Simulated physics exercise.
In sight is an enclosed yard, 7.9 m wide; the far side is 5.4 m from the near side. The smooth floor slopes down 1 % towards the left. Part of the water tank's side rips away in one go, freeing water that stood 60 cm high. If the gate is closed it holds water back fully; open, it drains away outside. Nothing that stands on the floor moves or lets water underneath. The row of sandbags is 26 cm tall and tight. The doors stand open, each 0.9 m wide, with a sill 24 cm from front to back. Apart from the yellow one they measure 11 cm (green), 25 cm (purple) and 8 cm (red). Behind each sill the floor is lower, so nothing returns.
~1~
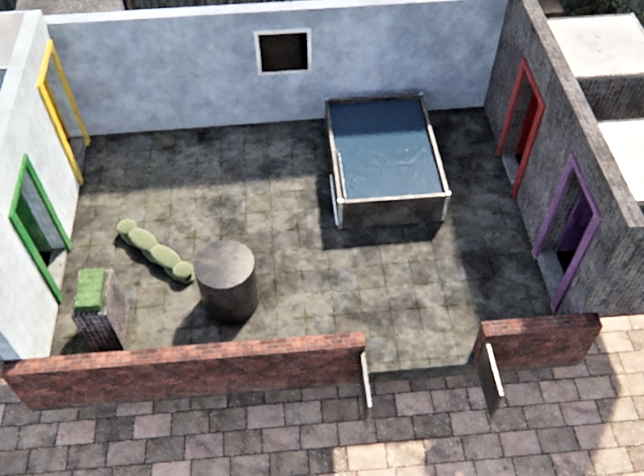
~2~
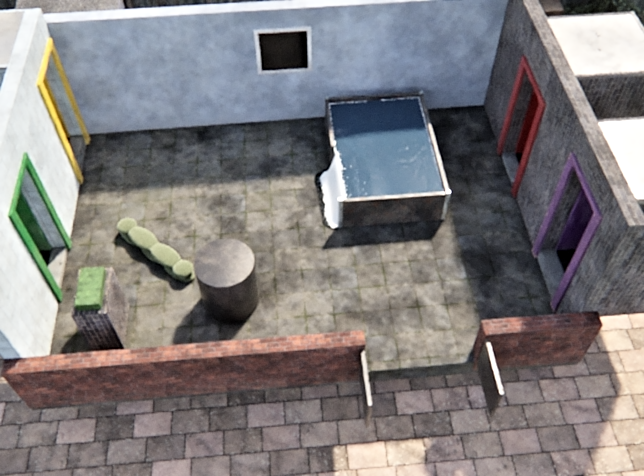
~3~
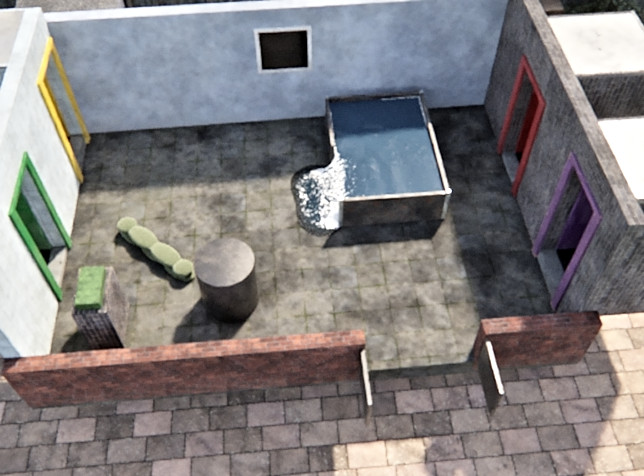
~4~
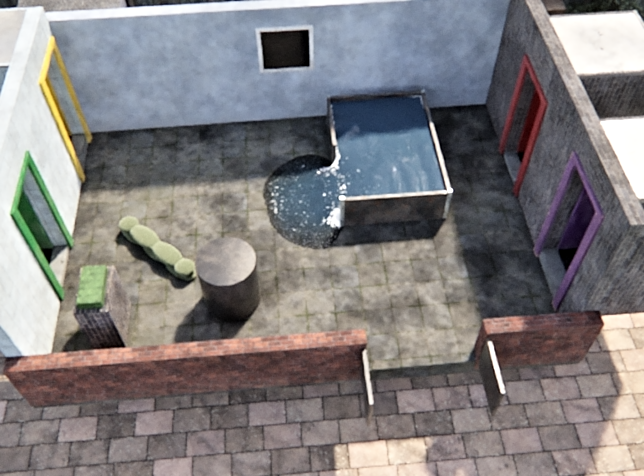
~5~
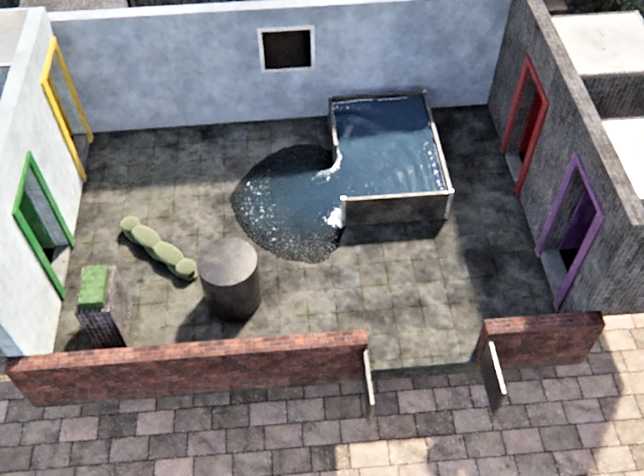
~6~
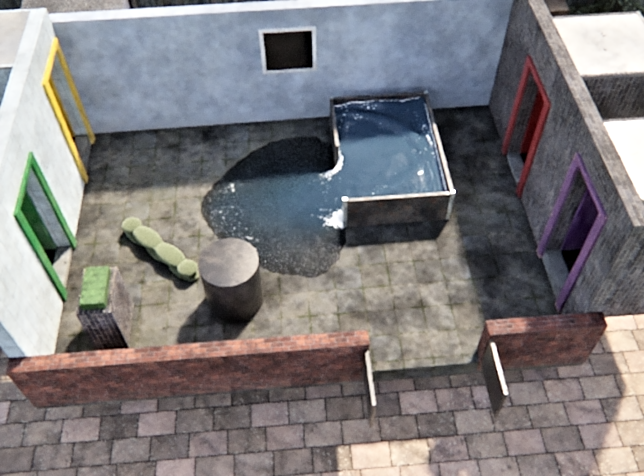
In this clip, the left side of a water tank in a walled yard with coloured door surrounds gives way, and water pours out and spreads leftward across the paved floor in a widening pool, nearing a round grey block.
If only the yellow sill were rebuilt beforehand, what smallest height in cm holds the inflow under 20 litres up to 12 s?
Close to 23 cm is just enough.
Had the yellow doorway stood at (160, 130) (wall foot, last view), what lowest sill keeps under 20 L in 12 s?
About 13.5 cm.
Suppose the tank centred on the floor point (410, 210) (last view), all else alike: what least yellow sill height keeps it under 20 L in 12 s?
About 21 cm.
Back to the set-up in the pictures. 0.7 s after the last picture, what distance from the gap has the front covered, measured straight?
Roughly 4.8 m.
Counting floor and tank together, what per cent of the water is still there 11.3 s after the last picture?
Roughly 98 in a hundred.
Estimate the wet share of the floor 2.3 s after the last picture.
Some 50 per cent of it.
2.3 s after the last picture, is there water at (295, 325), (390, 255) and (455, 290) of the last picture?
In that order: Under water, still dry, still dry.
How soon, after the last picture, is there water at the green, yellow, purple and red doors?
Green 1.6 s, yellow 1.2 s, purple not in the 12 s, red 8.5 s.
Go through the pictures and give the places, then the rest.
The first frame shows still water, 60 cm deep, in the water tank at (383, 147); the yellow door at (68, 123) is dry.
In the second frame, the front is at (324, 205), 0.3 m from the gap at (338, 191); 0.3 m2 of floor is wet, 60 cm left at the back.
In the third frame, the gap is at (338, 191), the front 0.7 m out at (296, 189); the back of the water tank holds 60 cm.
In the fourth frame, the front is at (272, 211), 1.2 m from the gap at (340, 191); 2.0 m2 of floor is wet, 60 cm left at the back.
In the fifth frame, the gap is at (341, 191), the front 1.9 m out at (236, 199); the back of the water tank holds 56 cm.
In the sixth frame, the front is at (207, 212), 2.4 m from the gap at (342, 191); 5.0 m2 of floor is wet, 50 cm left at the back; the yellow door at (73, 121), 4.9 m from the gap, is still 2.6 m from the nearest water.
Then, 0.7 s after the last picture water covers 30 % of the floor, deepest (33 cm) near (333, 213); it has not reached the yellow door.
Then, 2.3 s after the last picture water covers 50 % of the floor, deepest (42 cm) near (93, 139); 26 cm at the yellow door, 0 litres in over its 25 cm sill.
Then, 11.3 s after the last picture water covers 85 % of the floor, deepest (12 cm) near (59, 331); 12 cm at the yellow door, 12 litres in over its 25 cm sill.
At the yellow door as built, the water peaked near 29 cm, 2.9 s after the last picture.
With a sill of 19.5 cm, 47 litres would have come in within the 12 s; with 26.5 cm, 8 litres. So under 20 litres takes about 23 cm.
